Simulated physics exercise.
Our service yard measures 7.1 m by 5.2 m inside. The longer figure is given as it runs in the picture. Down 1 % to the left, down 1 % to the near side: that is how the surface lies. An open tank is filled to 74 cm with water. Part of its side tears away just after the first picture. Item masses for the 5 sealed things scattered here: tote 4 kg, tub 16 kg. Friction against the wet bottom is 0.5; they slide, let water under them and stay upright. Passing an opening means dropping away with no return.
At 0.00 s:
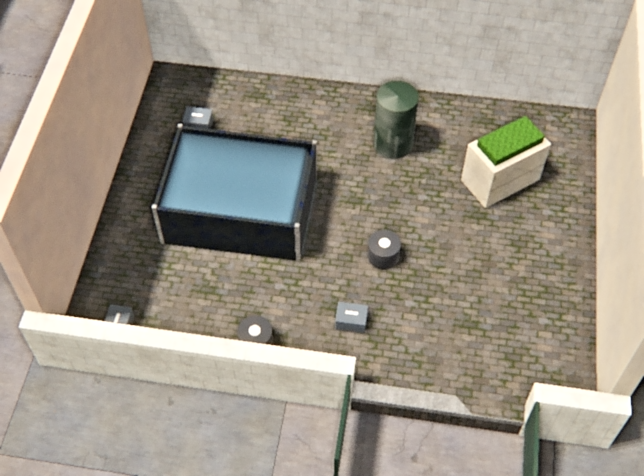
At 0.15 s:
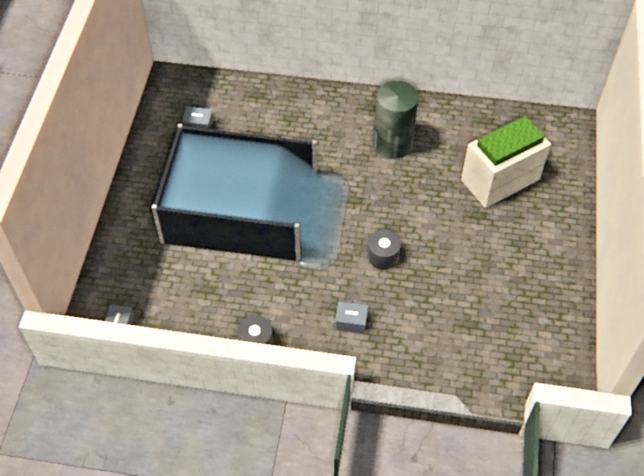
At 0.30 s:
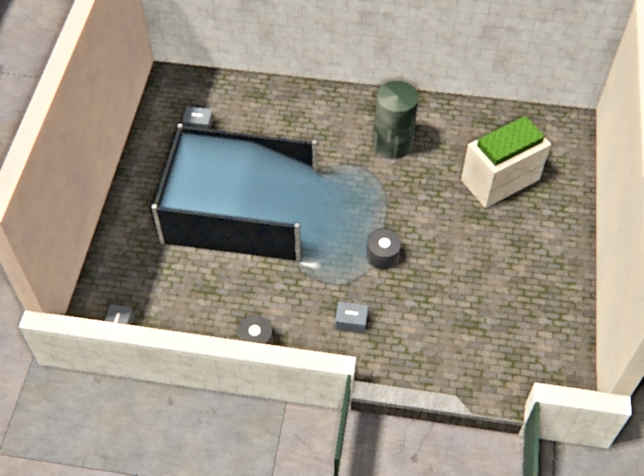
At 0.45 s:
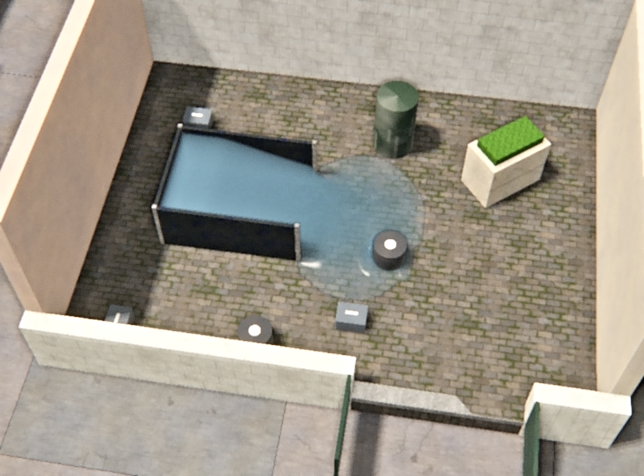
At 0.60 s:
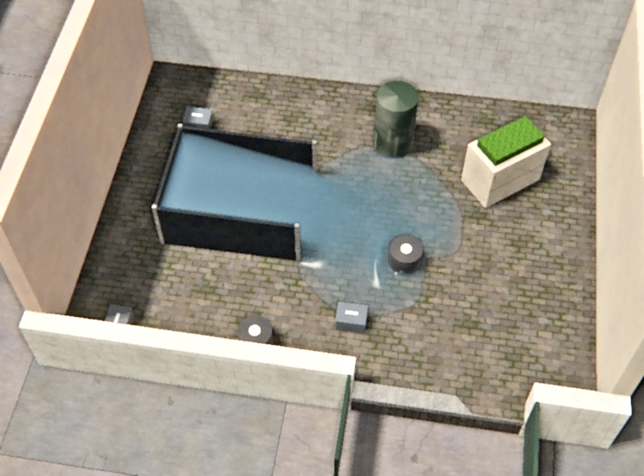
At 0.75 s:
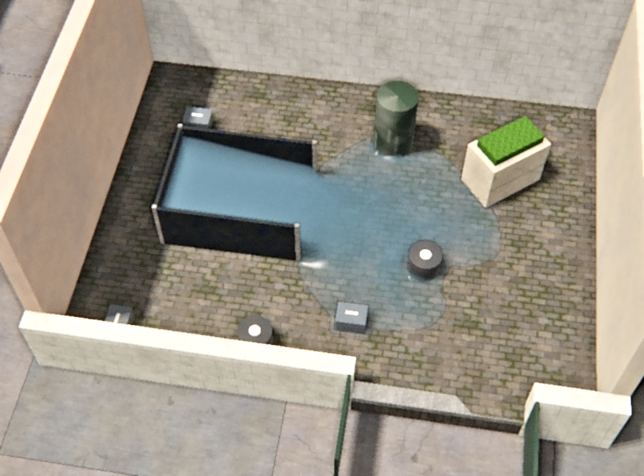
In the video, the right side of a dark-walled water tank gives way in a walled yard, and water spreads across the paving, surrounding a round dark object and pushing it a short way right while the other objects stay put.
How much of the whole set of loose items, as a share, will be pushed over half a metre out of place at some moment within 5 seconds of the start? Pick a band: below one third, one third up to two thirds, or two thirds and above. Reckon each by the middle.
The share is one third up to two thirds.
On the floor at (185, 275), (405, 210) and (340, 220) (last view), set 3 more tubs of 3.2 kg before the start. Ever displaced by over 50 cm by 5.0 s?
Within it, beyond it, beyond it.
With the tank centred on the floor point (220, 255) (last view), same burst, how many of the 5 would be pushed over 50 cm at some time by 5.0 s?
Then 2 of them would.
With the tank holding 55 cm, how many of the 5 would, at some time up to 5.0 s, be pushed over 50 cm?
Under that setup the answer is 1.
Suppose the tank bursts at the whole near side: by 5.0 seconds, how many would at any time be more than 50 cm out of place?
In that case 4 of them.
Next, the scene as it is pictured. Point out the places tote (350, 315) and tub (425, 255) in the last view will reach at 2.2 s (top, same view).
Roughly (344, 354), then roughly (581, 322).
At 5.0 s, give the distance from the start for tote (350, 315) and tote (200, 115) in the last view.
Taking them in turn, I get 80 cm for the first and 0 cm for the second.
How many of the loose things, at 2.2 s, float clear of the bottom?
1.
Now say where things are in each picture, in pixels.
In the first frame, a tub at (385, 243), on the bottom; a tote at (352, 313), on the bottom; water covers 2.6 m2; 0 of 5 have shifted.
In the second frame, a tub at (385, 243), on the bottom; a tote at (352, 313), on the bottom; 3.4 m2 under water; 0 of 5 have shifted.
In the third frame, a tub at (385, 243), on the bottom; a tote at (352, 313) rests on the ground; 4.5 m2 under water; 0 of 5 have shifted.
In the fourth frame, a tub at (391, 244) rests on the ground, 8 cm from its start; a tote at (352, 313), on the bottom; 5.8 m2 under water; 1 of 5 have shifted.
In the fifth frame, a tub at (407, 249), on the bottom, 31 cm from its start; a tote at (352, 313), on the bottom; 7.2 m2 under water; 1 of 5 have shifted.
In the sixth frame, a tub at (426, 255), on the bottom, 59 cm from its start; a tote at (352, 313), on the bottom; 8.8 m2 under water; 1 of 5 have shifted.
After 1.1 s 1 of 5 are over 50 cm from their spots; 0 afloat.
After 2.2 s 2 of 5 are over 50 cm from their spots; 1 afloat.
After 3.5 s 2 of 5 are over 50 cm from their spots; 1 afloat.
After 5.0 s 2 of 5 are over 50 cm from their spots, and 2 have been at some point; 0 afloat.
